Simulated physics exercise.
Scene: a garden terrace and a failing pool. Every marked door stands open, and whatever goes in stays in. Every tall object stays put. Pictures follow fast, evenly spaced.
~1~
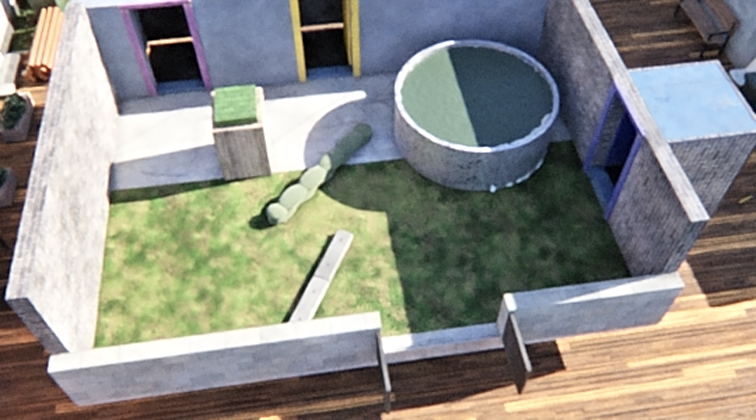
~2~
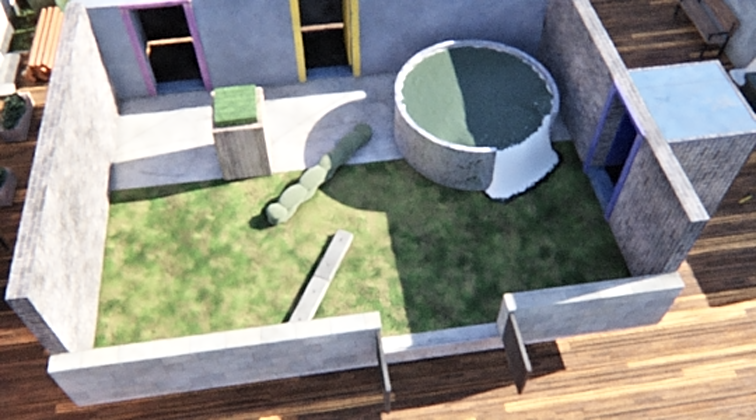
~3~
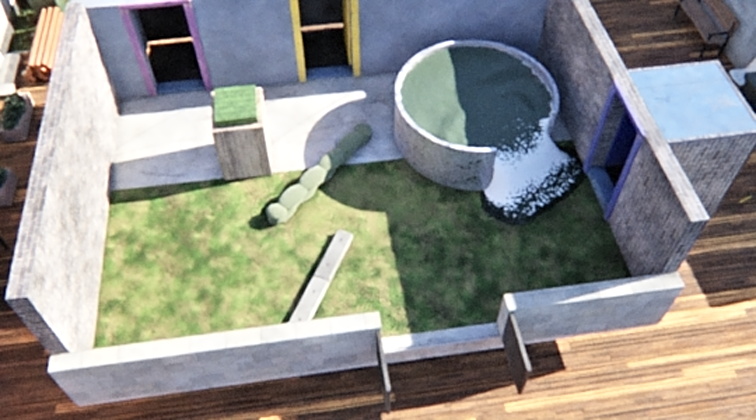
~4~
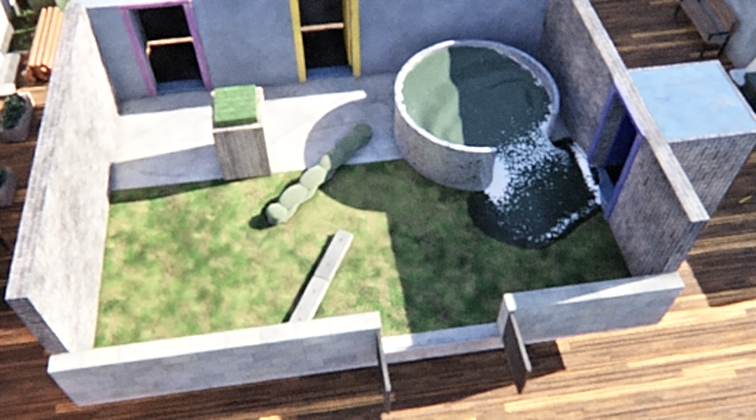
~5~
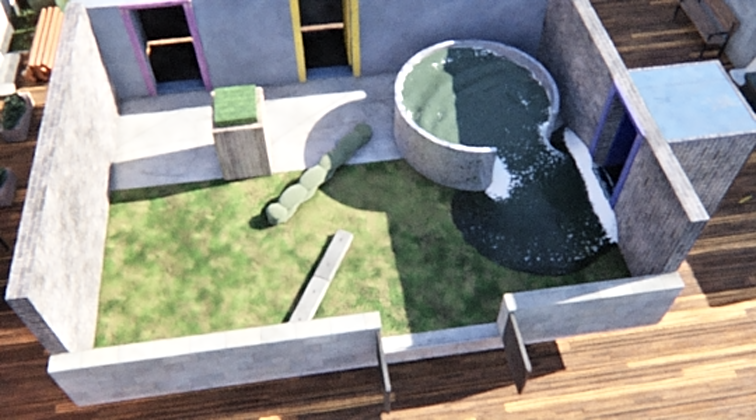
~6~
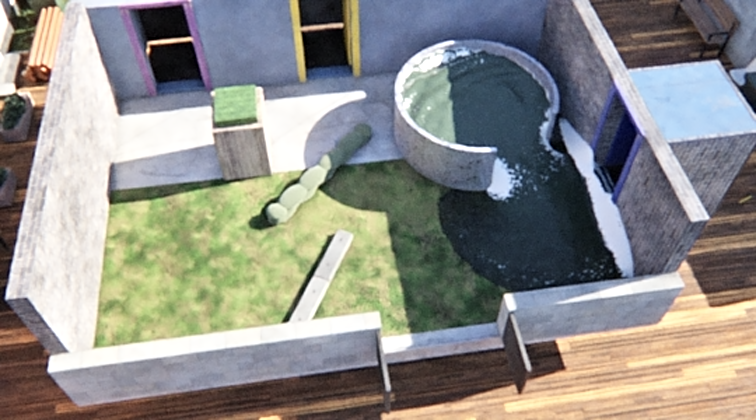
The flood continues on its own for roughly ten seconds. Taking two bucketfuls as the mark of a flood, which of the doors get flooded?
The purple door stays below the mark, the blue door gets flooded, the yellow door stays below the mark.
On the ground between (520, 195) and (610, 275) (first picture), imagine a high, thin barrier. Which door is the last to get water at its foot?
The purple door.
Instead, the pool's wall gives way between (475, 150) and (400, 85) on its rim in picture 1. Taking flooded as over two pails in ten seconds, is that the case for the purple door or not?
The purple one ends up above.
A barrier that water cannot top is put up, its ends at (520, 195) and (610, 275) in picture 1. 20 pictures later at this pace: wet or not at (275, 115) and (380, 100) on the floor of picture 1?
First spot parched, second spot parched.
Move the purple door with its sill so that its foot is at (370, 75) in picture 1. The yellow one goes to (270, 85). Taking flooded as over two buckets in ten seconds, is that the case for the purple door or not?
Here the purple door remains within bounds.
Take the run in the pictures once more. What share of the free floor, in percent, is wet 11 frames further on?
My guess is around 25 in a hundred.
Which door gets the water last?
It's the one in purple.
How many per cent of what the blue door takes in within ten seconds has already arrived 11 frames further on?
Some 60 per cent.
A moment on, water covers 20 % of the floor; the purple door not reached, the blue door far over two buckets in, the yellow door not reached.
Next, water covers 25 % of the floor; the purple door not reached, the blue door far over two buckets in, the yellow door not reached.
Then, water covers 45 % of the floor; the purple door not reached, the blue door far over two buckets in, the yellow door not reached.
Later, water covers 70 % of the floor; the purple door not reached, the blue door far over two buckets in, the yellow door wet at the sill, nothing in.
In the end, water covers 90 % of the floor; the purple door wet at the sill, nothing in, the blue door far over two buckets in, the yellow door under two buckets in.
